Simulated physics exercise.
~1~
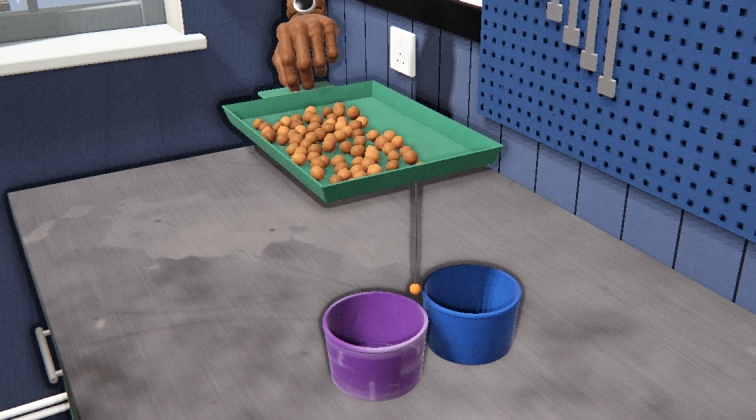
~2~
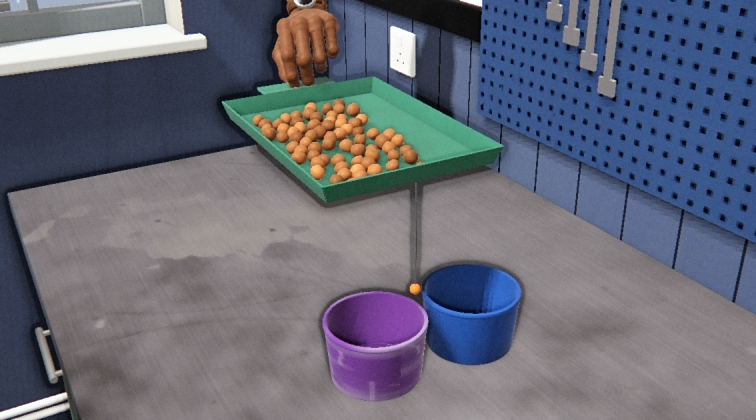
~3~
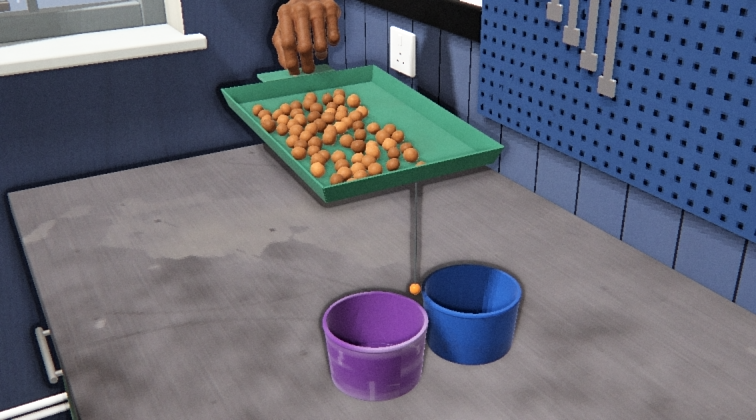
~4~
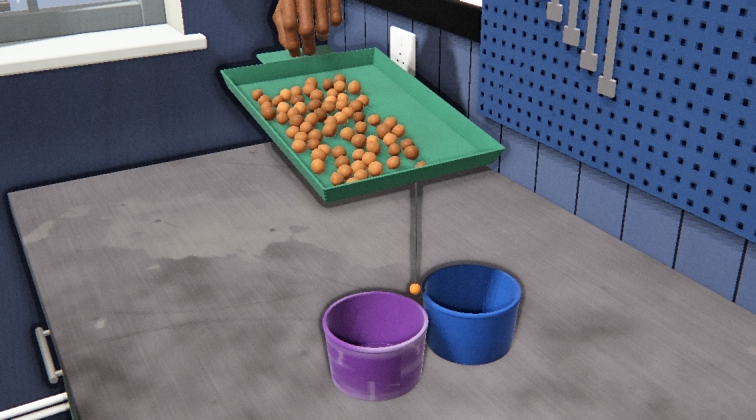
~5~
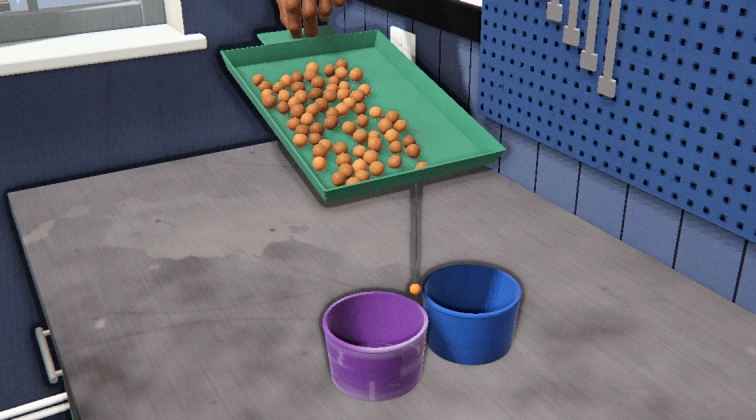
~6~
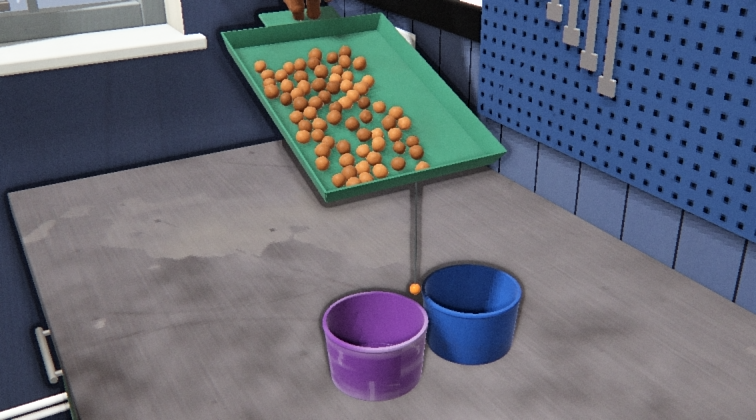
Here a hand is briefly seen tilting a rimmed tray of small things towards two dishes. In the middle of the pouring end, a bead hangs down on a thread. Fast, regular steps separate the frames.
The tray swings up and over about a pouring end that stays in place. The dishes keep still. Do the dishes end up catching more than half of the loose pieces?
I expect the catch to be short of a majority.
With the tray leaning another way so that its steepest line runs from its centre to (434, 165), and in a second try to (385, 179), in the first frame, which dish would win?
The first try goes to the one on the right and the second to the one on the left.
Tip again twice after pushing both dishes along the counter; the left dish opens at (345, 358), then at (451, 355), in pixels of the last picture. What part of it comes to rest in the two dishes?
Trial 1: 80 percent; trial 2: 40 percent.
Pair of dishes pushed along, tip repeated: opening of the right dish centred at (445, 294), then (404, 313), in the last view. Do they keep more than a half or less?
Try 1: A minority of it. Try 2: A minority of it.
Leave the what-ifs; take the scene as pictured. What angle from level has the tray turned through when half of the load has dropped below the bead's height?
My estimate is some 100 degrees.
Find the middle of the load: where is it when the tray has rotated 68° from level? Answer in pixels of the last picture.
(400, 163).
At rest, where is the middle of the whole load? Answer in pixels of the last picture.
Resting centre, last frame: Roughly (464, 411).
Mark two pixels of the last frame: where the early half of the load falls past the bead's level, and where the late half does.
Half one: (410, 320), half two: (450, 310).
Just after the last frame, tray tipped steeply; almost all on the tray; about a tenth in the air.
A moment on, tray tipped past a quarter turn; about a tenth in the left dish; about a tenth in the right dish; roughly two thirds outside both; roughly a quarter in the air.
Further on, tray tipped past a quarter turn; about a tenth in the left dish; about a tenth in the right dish; the larger part outside both.
When it is over, tray tipped past a quarter turn; about a tenth in the left dish; about a tenth in the right dish; the larger part outside both.
